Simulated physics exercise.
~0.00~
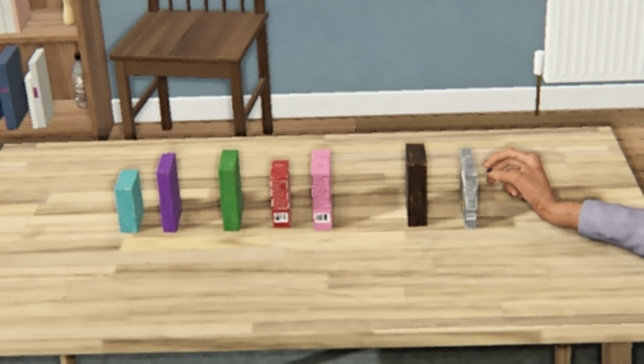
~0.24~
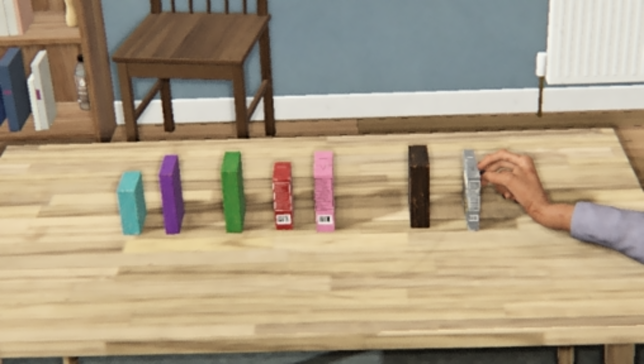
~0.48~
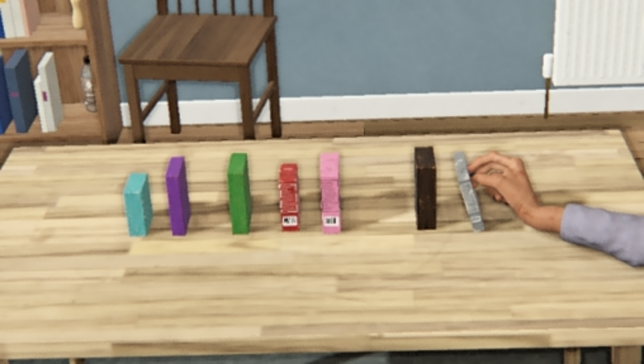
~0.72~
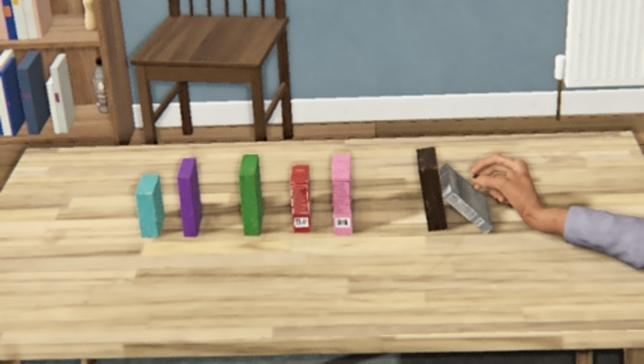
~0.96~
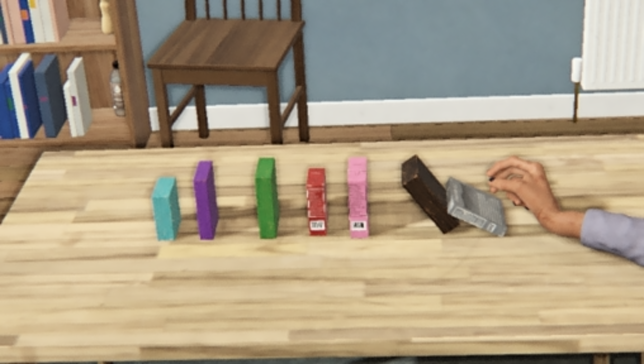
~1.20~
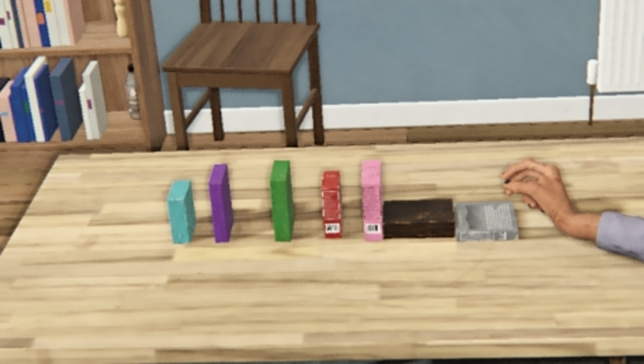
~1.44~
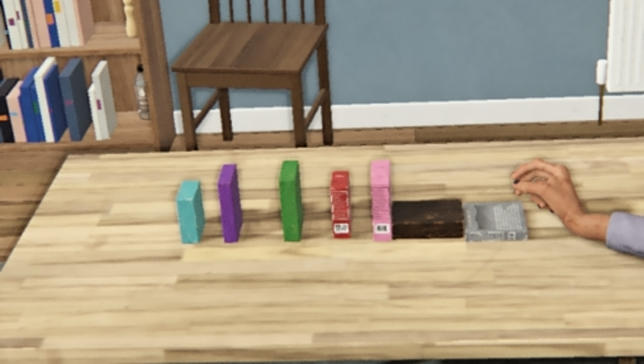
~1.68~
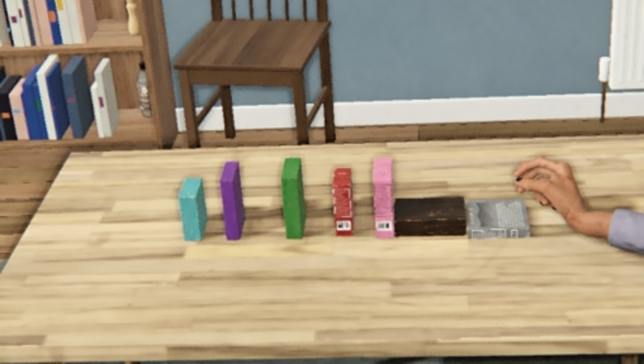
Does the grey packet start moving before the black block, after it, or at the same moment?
The grey packet starts moving first, tipping left under the hand. The black block begins to lean only after that.
